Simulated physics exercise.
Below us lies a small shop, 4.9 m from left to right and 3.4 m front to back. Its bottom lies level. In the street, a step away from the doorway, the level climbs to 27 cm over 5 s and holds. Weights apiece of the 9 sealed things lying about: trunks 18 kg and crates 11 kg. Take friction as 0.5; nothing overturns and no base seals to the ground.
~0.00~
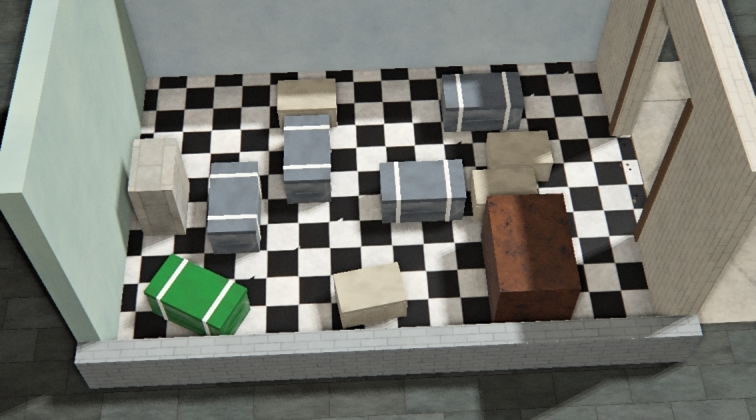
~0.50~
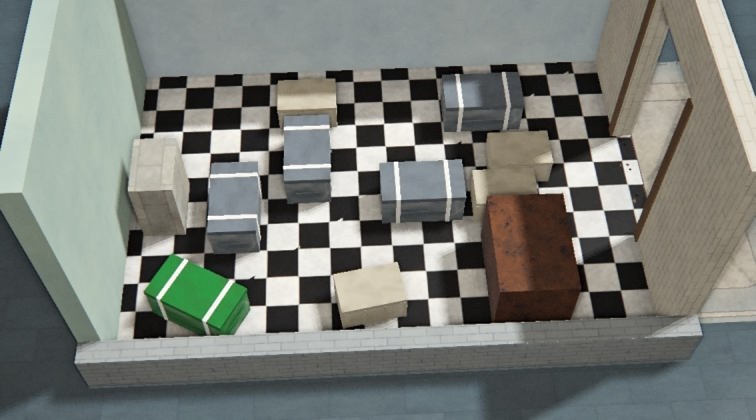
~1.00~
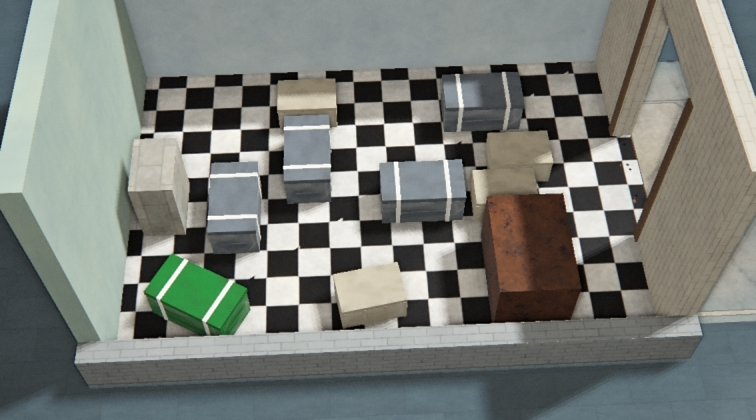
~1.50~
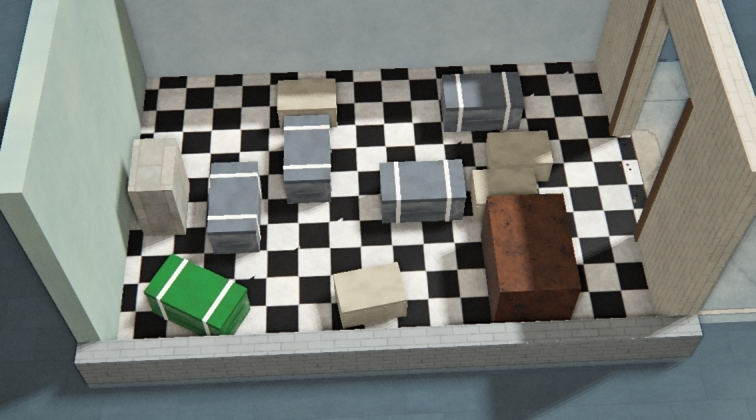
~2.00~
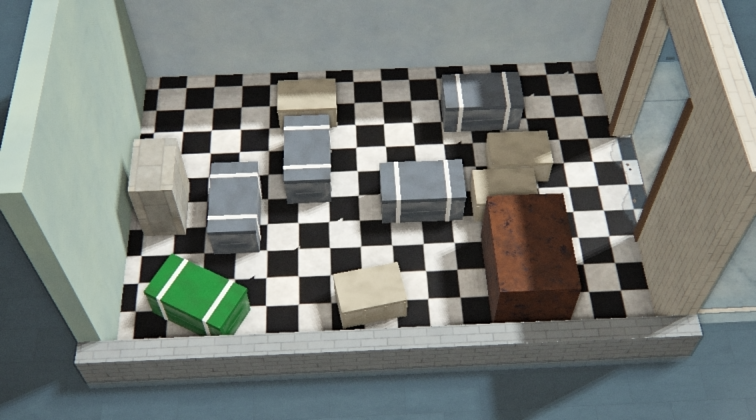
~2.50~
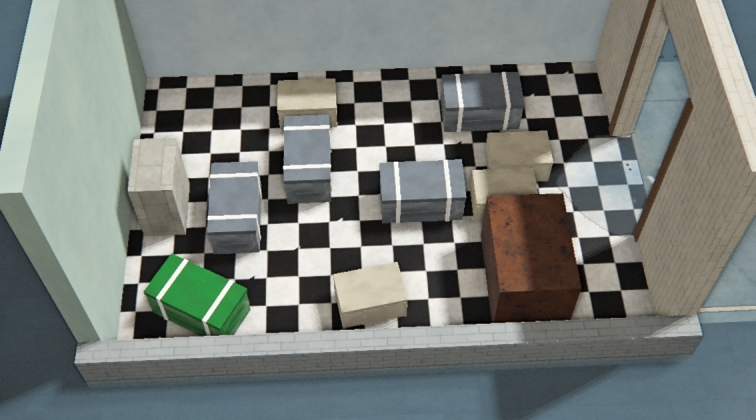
Water spread across the ground outside a small checkered-floor shop, then crept in through the doorway on the right, while the green trunk and the other trunks and crates stayed still.
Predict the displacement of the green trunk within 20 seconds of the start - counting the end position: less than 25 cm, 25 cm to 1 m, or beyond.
The green trunk travels far.
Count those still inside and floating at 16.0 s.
9 of them.
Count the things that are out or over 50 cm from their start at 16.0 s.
I count 8.
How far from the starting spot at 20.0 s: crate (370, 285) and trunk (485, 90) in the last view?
In that order: 120 cm, 250 cm.
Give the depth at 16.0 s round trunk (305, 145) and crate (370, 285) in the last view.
Roughly 25 and 17 cm.
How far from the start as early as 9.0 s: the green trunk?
About 30 cm.
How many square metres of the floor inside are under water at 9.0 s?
Roughly 16 m2.
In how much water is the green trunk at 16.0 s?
About 20 cm.
After 4.0 s the green trunk is near (195, 290), 0.0 m from its start, aground; 0 afloat.
After 9.0 s the green trunk is near (159, 298), 0.3 m from its start, afloat; 9 afloat.
After 16.0 s the green trunk is near (427, 295), 2.1 m from its start, afloat; 9 afloat.
After 20.0 s the green trunk is near (449, 272), 2.2 m from its start, afloat; 9 afloat.
